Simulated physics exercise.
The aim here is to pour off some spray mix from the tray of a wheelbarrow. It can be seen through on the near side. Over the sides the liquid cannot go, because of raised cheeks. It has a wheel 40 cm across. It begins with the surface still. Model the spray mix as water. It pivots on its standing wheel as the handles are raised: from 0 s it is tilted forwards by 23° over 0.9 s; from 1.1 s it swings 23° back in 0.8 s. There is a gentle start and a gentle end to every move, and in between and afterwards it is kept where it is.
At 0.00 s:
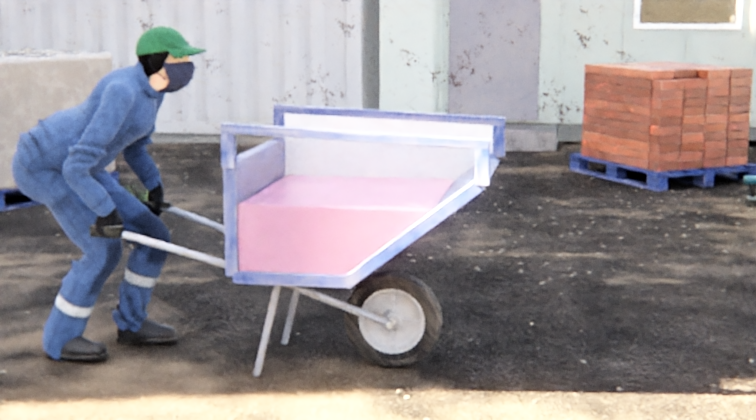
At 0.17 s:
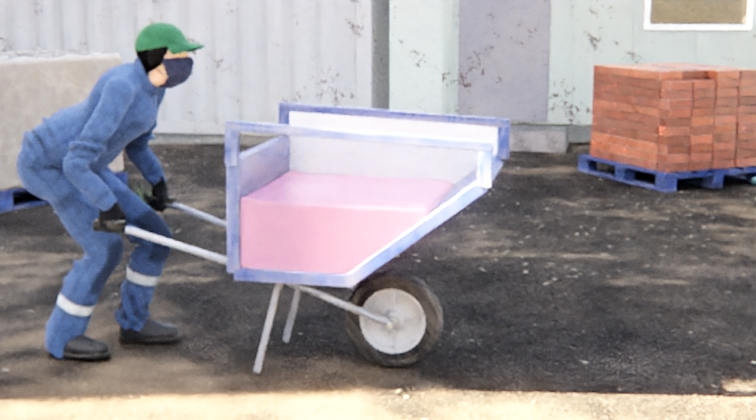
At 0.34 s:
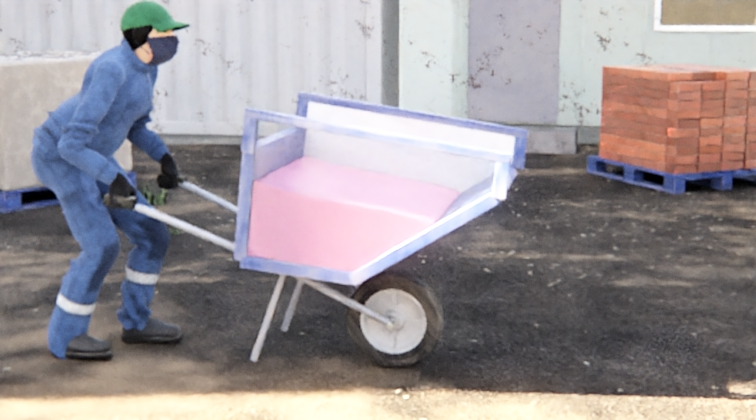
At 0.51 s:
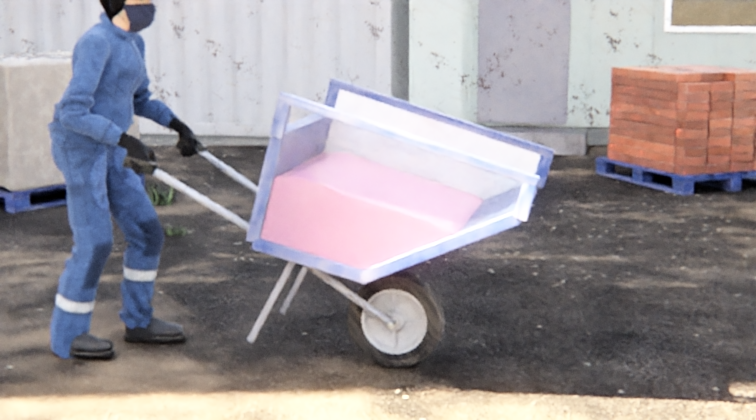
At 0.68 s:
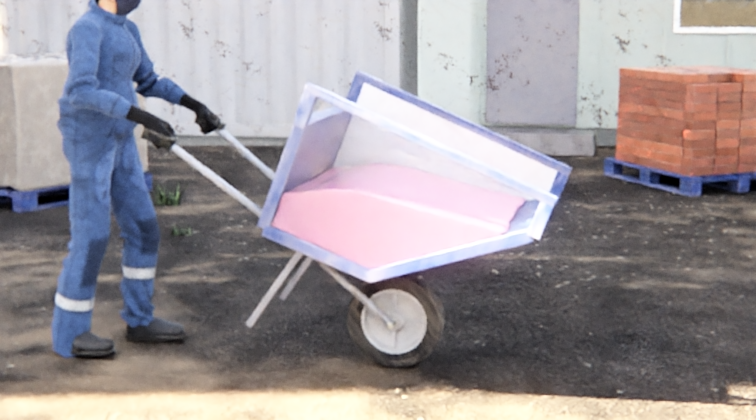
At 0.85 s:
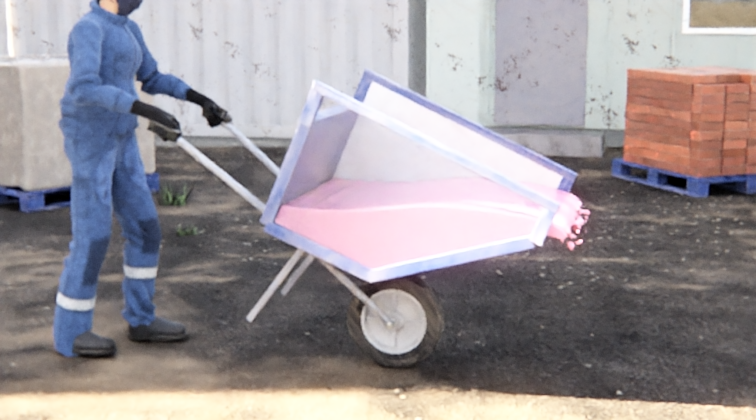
In a paved yard seen from the side, a pale corrugated wall and a grey door stand behind bricks stacked on a blue pallet at right. A masked worker in blue overalls and green cap grips a blue-edged, clear-sided wheelbarrow of pink liquid. The worker straightens, raising the handles and tilting the tray rightward as the liquid shifts and starts spilling over the front, while the view drifts slightly left.
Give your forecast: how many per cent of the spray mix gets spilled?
I would say close to 51 per cent.
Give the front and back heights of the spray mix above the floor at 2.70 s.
Front level 14 cm, back level 10 cm.
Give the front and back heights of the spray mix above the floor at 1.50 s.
Level, front = 16 cm; level, back = 0 cm.
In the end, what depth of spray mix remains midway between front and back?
It settles at around 18 cm at the middle.
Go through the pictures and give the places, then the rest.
Level at the front (337, 209); level at the back (249, 206); the lip is at (476, 179); the front is on the right, in the first picture.
Level at the front (339, 208); level at the back (251, 201), in the second picture.
Level at the front (352, 206); level at the back (264, 185); tilt 6° forwards, in the third picture.
Level at the front (372, 204); level at the back (286, 178); tilt 15° forwards, in the fourth picture.
Level at the front (388, 202); level at the back (295, 193); tilt 21° forwards, in the fifth picture.
Level at the front (389, 209); level at the back (292, 206); tilt 23° forwards; the lip is at (532, 234); spray mix is coming out, 3 per cent so far, in the sixth picture.
By 1.50 s the barrow is at 12° forwards, the surface stands 17 cm on the front, 0 cm on the back; the loss stands at 43 per cent, over the front.
By 2.10 s the surface stands 6 cm on the front, 40 cm on the back; the loss stands at 46 per cent, over the front.
By 2.70 s the surface stands 13 cm on the front, 10 cm on the back; the loss stands at 49 per cent, over the front.
By 4.78 s the loss stands at 51 per cent, over the front, 57 of 111 litres.
